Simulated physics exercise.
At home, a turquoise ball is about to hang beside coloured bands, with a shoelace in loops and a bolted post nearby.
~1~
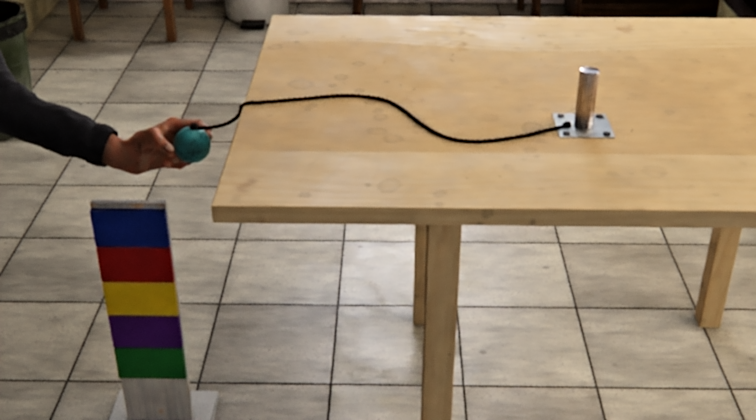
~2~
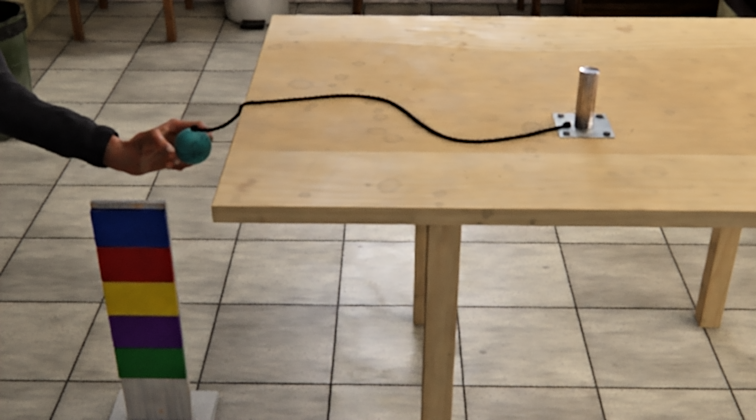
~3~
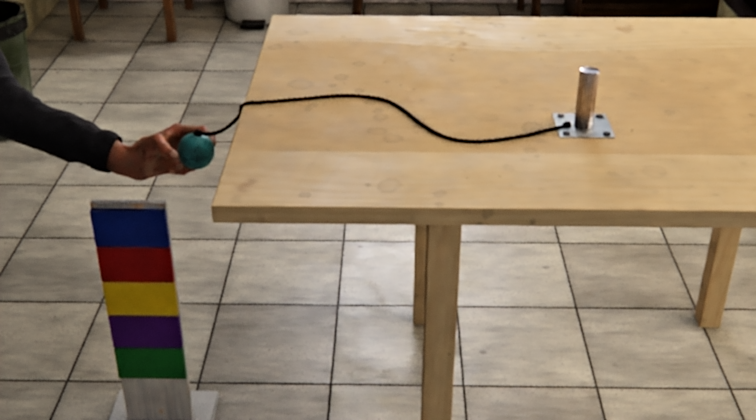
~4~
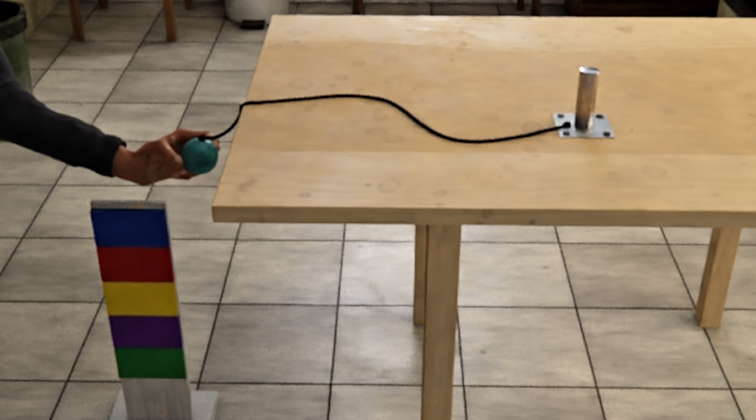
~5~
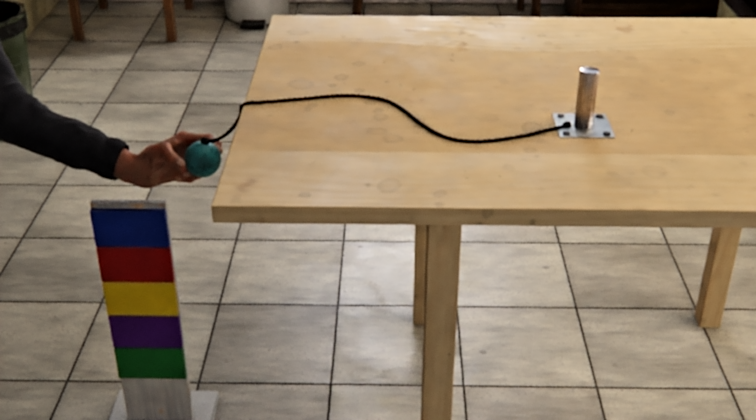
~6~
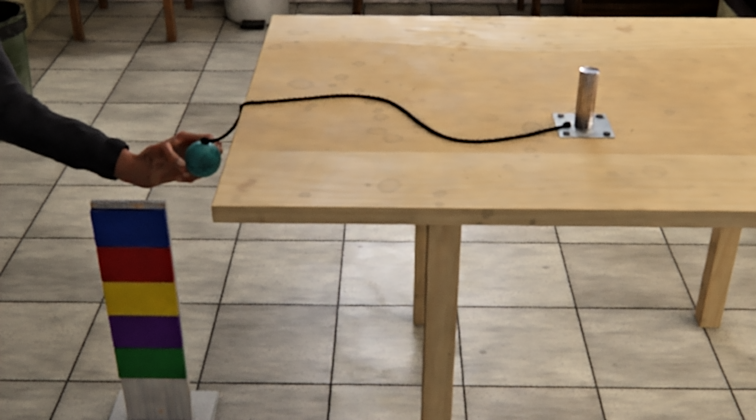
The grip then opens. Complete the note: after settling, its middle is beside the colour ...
... Blue.
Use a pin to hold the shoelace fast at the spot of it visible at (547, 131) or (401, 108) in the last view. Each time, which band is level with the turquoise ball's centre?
Each in turn comes out as blue, higher than all five.
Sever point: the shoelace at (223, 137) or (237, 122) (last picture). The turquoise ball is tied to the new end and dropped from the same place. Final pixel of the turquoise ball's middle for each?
Taking them in turn, near (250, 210) and near (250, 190).
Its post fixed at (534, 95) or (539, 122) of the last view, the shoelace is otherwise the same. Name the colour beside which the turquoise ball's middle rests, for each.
It comes out red the first time and red the second time.
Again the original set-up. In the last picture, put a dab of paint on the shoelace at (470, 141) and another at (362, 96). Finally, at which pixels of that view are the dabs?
Result - first point (459, 119), second point (307, 110).
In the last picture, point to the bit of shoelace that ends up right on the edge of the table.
It's the one at (299, 99).
Early on, ball near (250, 223); level with blue.
Midway, ball near (229, 227); level with blue.
Finally, ball near (256, 230); level with blue. The blue one.
